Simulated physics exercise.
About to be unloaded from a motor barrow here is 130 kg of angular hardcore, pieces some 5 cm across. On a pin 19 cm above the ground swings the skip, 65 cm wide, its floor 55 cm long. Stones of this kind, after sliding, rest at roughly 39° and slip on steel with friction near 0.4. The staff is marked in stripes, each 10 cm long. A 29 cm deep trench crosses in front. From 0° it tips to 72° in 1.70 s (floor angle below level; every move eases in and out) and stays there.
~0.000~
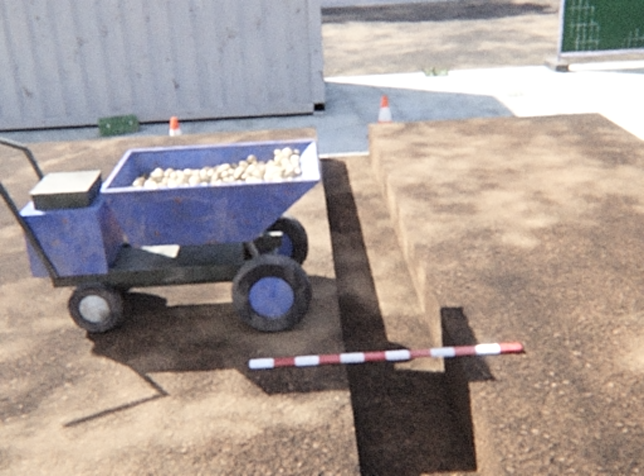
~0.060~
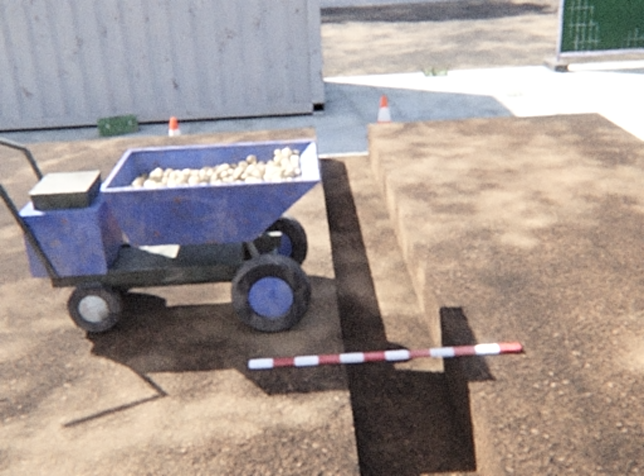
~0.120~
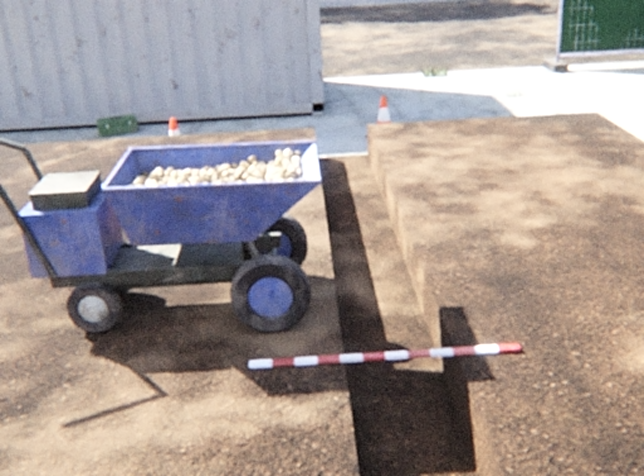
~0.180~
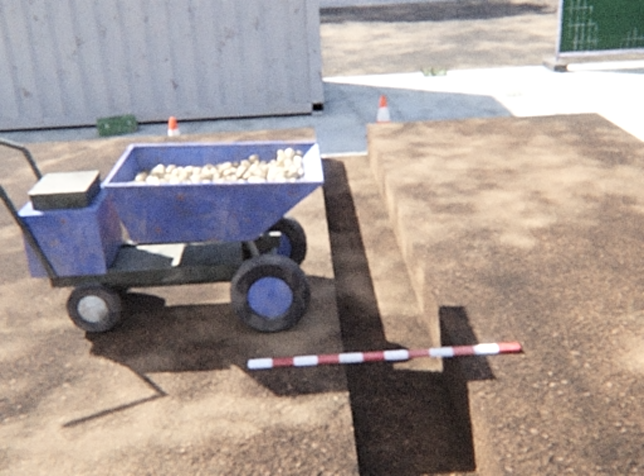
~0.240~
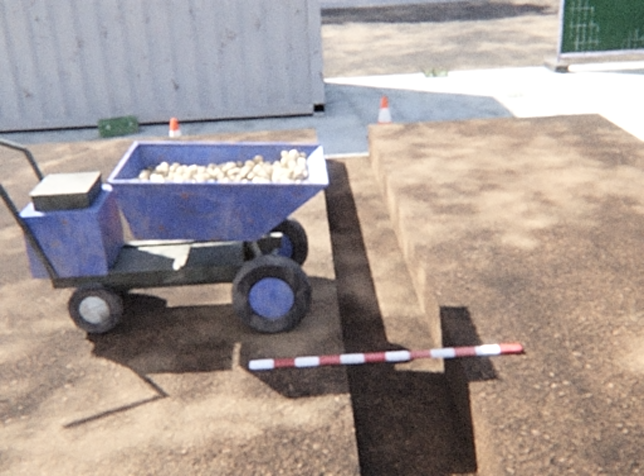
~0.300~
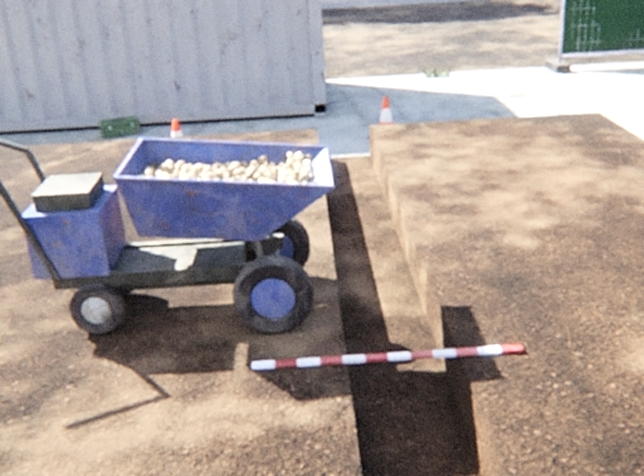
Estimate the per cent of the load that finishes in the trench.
Roughly 80 percent.
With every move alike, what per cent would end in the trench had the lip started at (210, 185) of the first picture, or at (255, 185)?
About 60 per cent from the first spot, about 100 from the second.
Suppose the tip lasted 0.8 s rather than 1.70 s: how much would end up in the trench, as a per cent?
Then about 65 per cent.
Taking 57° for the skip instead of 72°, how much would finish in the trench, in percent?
Roughly 50 percent.
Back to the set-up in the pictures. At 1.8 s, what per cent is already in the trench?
Around 40 per cent of it, at that instant.
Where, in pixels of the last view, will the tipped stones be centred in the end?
I'd point somewhere around (415, 326).
After 1.3 s the floor is at 61°; 100 % in the skip; the foremost stones are at (401, 261).
After 1.8 s the floor is at 72°; 48 % in the skip, 41 % in the trench, 11 % past the trench; the foremost stones are at (475, 287).
After 2.2 s the floor is at 72°; 11 % in the skip, 68 % in the trench, 21 % past the trench; the foremost stones are at (528, 283).
After 4.1 s the floor is at 72°; 0 % in the skip, 80 % in the trench, 20 % past the trench; the foremost stones are at (537, 278).
